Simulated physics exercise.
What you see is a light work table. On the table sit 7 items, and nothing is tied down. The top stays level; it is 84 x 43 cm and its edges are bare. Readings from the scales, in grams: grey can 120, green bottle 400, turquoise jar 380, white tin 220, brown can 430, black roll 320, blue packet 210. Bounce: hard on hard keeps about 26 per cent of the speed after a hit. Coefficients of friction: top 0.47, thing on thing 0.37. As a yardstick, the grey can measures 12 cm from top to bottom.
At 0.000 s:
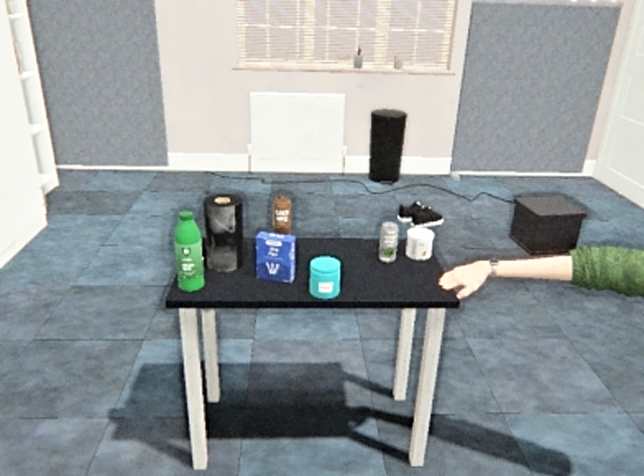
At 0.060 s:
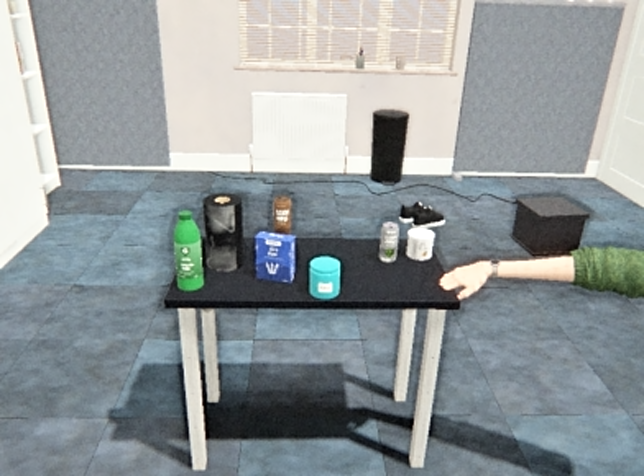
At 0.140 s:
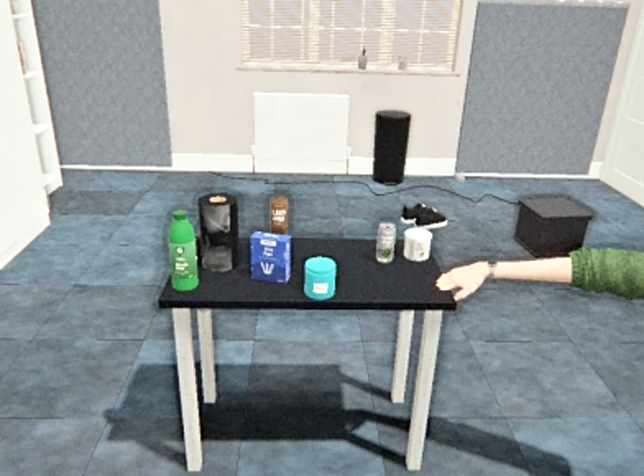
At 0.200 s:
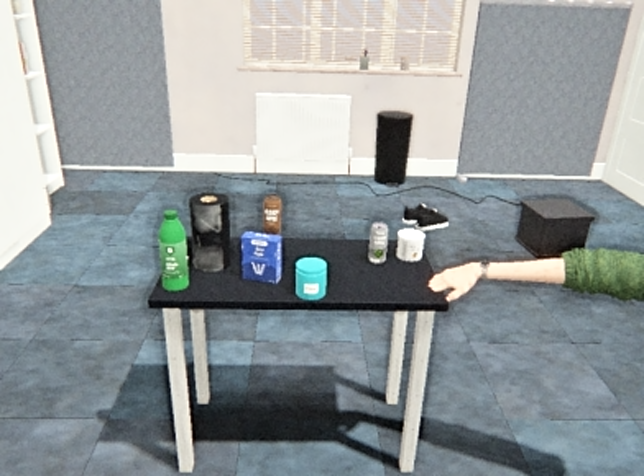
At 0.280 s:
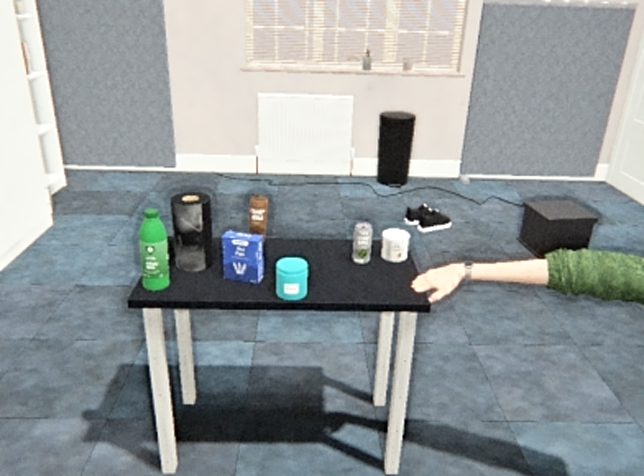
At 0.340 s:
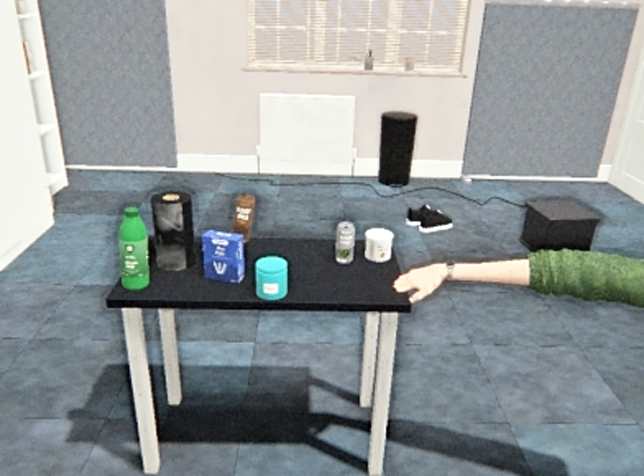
A hand at the right edge of a small black table pushes it slowly to the left across a blue tiled floor, carrying along a green bottle, black roll, brown can, blue packet, turquoise jar, grey can and white tin.
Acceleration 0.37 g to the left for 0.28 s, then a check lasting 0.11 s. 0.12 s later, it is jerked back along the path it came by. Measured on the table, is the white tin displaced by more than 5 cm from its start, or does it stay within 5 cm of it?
Within the limit.
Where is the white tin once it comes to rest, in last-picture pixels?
It ends near (423, 246).
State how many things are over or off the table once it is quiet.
It comes to 3.
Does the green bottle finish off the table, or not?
When everything stops, the green bottle is out of bounds.
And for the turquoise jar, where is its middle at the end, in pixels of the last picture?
Near (323, 279).
By 0.54 s, table 20 cm from its start; green bottle now off the table; white tin 5 cm from its spot near (345, 245); brown can tilted 42°.
By 0.84 s, table 7 cm from its start; white tin 5 cm from its spot near (385, 246); grey can on its side; brown can on its side.
When it is over (1.6 s), off the table, green bottle; lying over on the table, grey can and brown can; the other 4 within 5 cm of the start. End places, in pixels of the last picture, white tin near (423, 246).
